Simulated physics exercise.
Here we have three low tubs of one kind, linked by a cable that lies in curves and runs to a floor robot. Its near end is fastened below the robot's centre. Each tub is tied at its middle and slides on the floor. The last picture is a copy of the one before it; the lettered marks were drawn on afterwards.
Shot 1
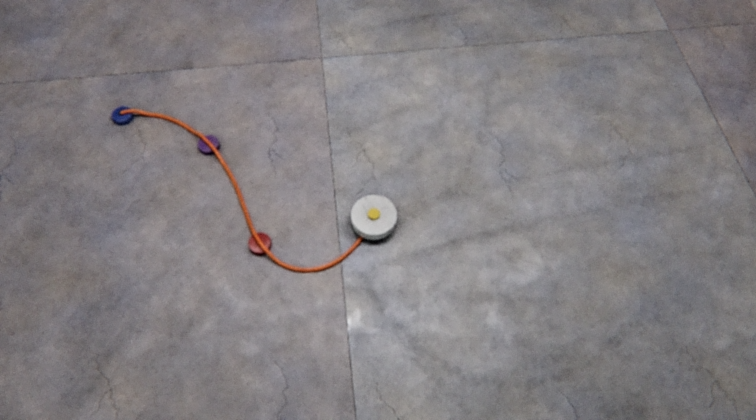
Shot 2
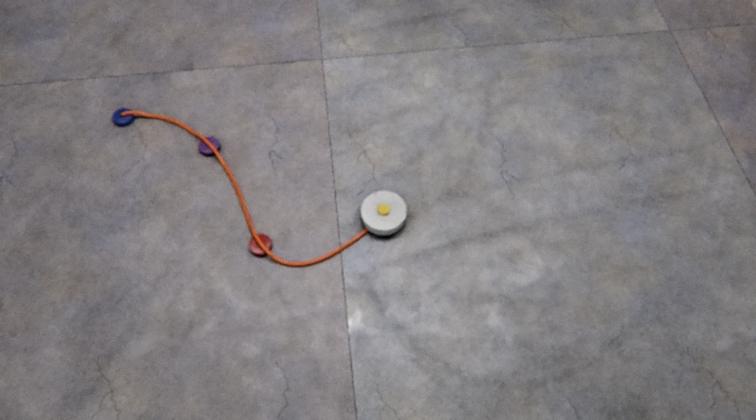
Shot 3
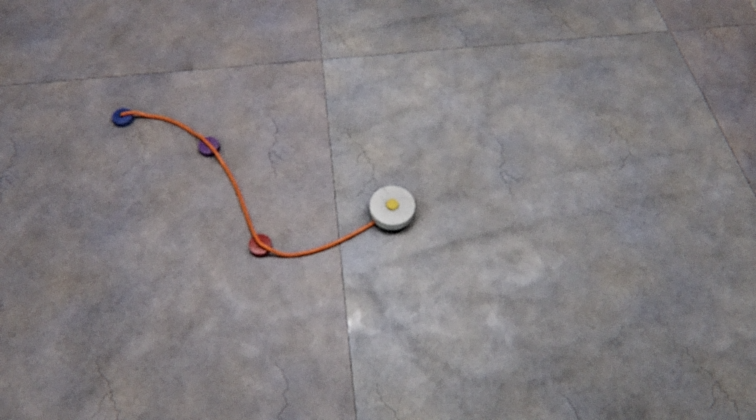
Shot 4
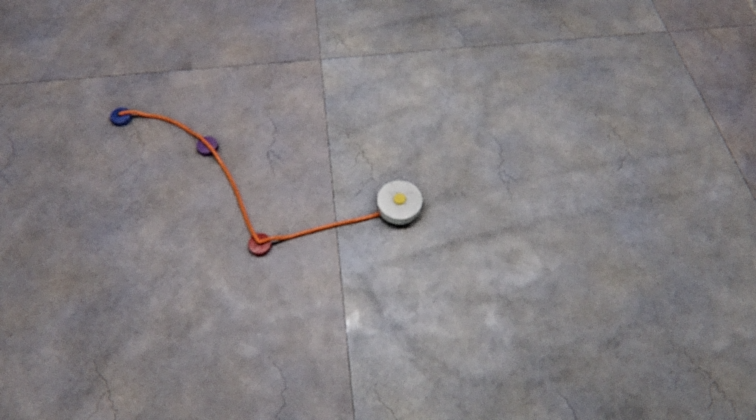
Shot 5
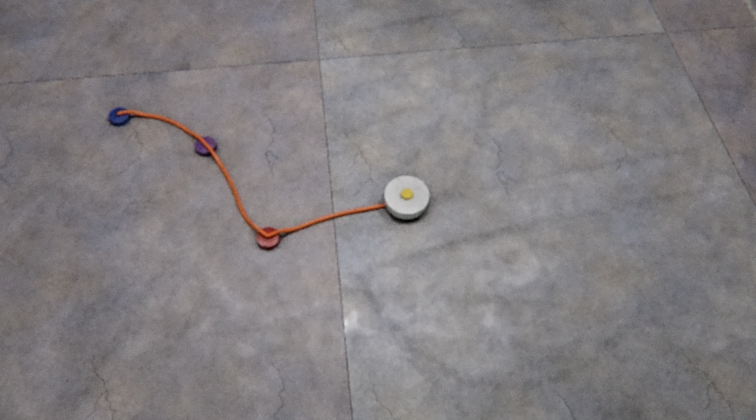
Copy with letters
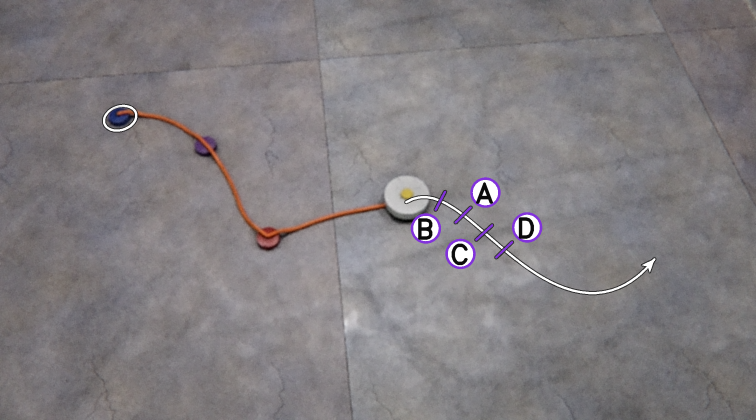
On a grey tiled floor, a white robot draws an orange cable tighter, nudging the red tub.
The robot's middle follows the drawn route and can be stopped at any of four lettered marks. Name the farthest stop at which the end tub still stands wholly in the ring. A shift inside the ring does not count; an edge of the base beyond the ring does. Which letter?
All is well up to A.
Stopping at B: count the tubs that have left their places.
By then, one.
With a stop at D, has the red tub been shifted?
Yes.
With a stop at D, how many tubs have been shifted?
By then, three.
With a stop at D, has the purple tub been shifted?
Yes.
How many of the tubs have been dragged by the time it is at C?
Three.
On the marked copy, A at (463, 215); B at (440, 201); C at (484, 232); D at (504, 250); the ring at (120, 118); the route from (406, 202) via (529, 269) to (655, 259).
With A. Early on, robot (427, 193); blue tub (119, 116); purple tub (206, 146); red tub (288, 225).
Further on, robot (448, 200); blue tub (119, 116); purple tub (206, 146); red tub (305, 209).
At the end, robot (464, 211); blue tub (119, 116); purple tub (210, 148); red tub (323, 196); the ringed tub at the far end is still in its ring.
As for the rest, B is safe but short; C drags the last tub to (135, 122); D drags the last tub to (153, 129).
